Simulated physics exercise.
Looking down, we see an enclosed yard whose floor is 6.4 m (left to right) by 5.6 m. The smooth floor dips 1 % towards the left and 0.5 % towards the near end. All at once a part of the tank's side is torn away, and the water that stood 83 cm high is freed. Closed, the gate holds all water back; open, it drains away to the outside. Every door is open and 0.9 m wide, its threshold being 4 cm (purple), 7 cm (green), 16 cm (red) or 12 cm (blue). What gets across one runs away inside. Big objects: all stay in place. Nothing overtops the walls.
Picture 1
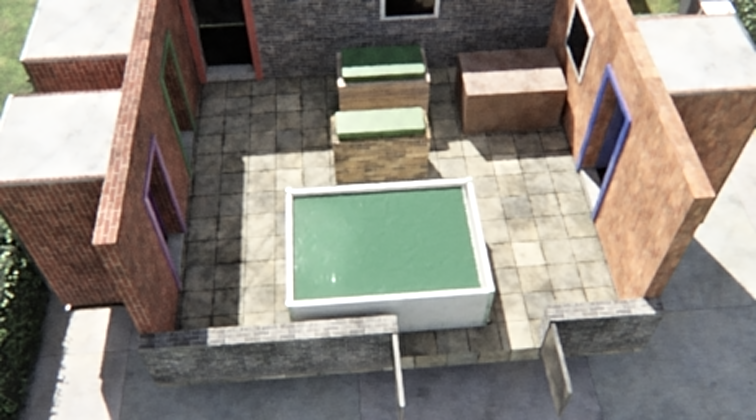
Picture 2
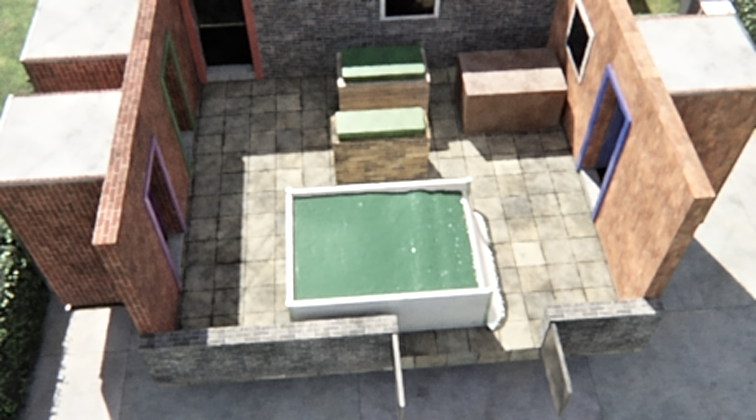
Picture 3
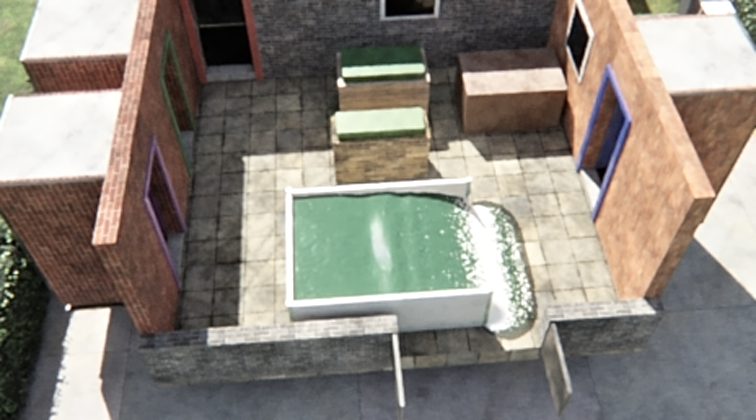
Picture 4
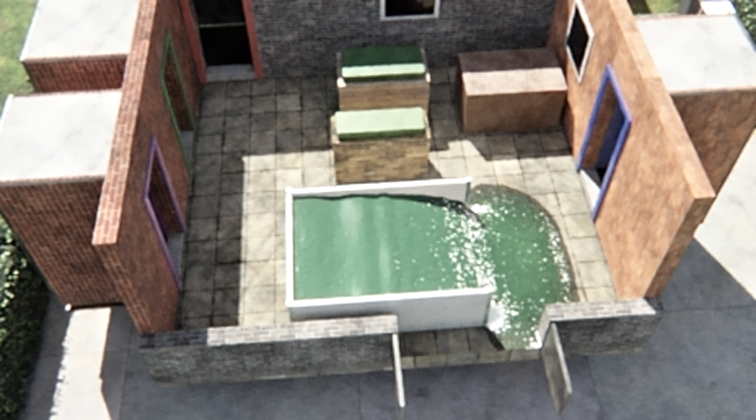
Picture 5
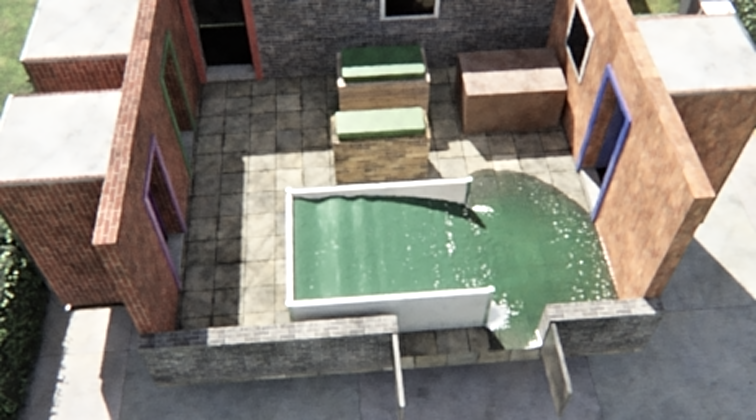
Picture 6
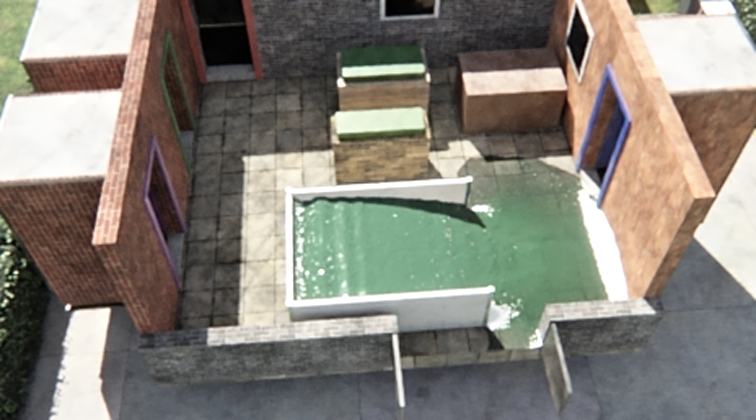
Green water burst out of the right side of a white-walled tank in a brick-walled yard, fanned across the paved floor in a sparkling, foamy sheet, and spread up against the right-hand wall.
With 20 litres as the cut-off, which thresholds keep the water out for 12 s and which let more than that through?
Over 12 s: The purple door lets too much through; the green door lets too much through; the red door holds it off; the blue door lets too much through.
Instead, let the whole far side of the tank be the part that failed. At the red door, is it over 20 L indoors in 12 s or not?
Then red exceeds it.
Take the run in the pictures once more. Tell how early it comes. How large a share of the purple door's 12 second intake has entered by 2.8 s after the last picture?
Some 0 per cent by then.
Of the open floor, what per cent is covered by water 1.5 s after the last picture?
Covered: Roughly 25 %.
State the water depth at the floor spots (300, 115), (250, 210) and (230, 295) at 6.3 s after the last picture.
Roughly 2, 4, 1 cm.
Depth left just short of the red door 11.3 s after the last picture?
Around 6.5 cm there.
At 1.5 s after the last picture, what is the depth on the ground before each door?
Measured in centimetres, the purple door gives 0, the green door 0, the red door 0 and the blue door 34.
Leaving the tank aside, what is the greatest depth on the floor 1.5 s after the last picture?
Around 52 centimetres deep.
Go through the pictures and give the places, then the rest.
Still water, 83 cm deep, in the tank at (385, 242), in the first frame.
Water pours out at (473, 256) and has run 1.0 m, to a hidden place; typically 10 cm deep outside, 83 cm at the tank's back, in the second frame.
Water pours out at (473, 258) and has run 1.2 m, to (489, 205); typically 14 cm deep outside, 83 cm at the tank's back, in the third frame.
Water pours out at (473, 260) and has run 1.6 m, to (517, 194); typically 12 cm deep outside, 83 cm at the tank's back, in the fourth frame.
Water pours out at (473, 260) and has run 2.1 m, to (616, 292); typically 10 cm deep outside, 82 cm at the tank's back, in the fifth frame.
The front is at (582, 184), 2.5 m from the gap at (473, 260); 5.9 m2 of floor is under water; 75 cm left at the back of the tank, in the sixth frame.
Then, 0.7 s after the last picture water covers 25 % of the floor and is deepest (62 cm) near (618, 313); purple door not reached, green door not reached, red door not reached, blue door 32 cm at the sill, 49 L in.
Then, 1.5 s after the last picture water covers 25 % of the floor and is deepest (52 cm) near (551, 131); purple door not reached, green door not reached, red door not reached, blue door 34 cm at the sill, 153 L in.
Then, 2.8 s after the last picture water covers 50 % of the floor and is deepest (42 cm) near (540, 132); purple door not reached, green door not reached, red door not reached, blue door 23 cm at the sill, 270 L in.
Then, 6.3 s after the last picture water covers 85 % of the floor and is deepest (18 cm) near (193, 156); purple door 6 cm at the sill, 6 L in, green door 18 cm at the sill, 129 L in, red door 10 cm at the sill, 0 L in, blue door 11 cm at the sill, 367 L in.
Then, 11.3 s after the last picture water covers 100 % of the floor and is deepest (14 cm) near (173, 359); purple door 9 cm at the sill, 46 L in, green door 8 cm at the sill, 198 L in, red door 6 cm at the sill, 0 L in, blue door 8 cm at the sill, 368 L in.
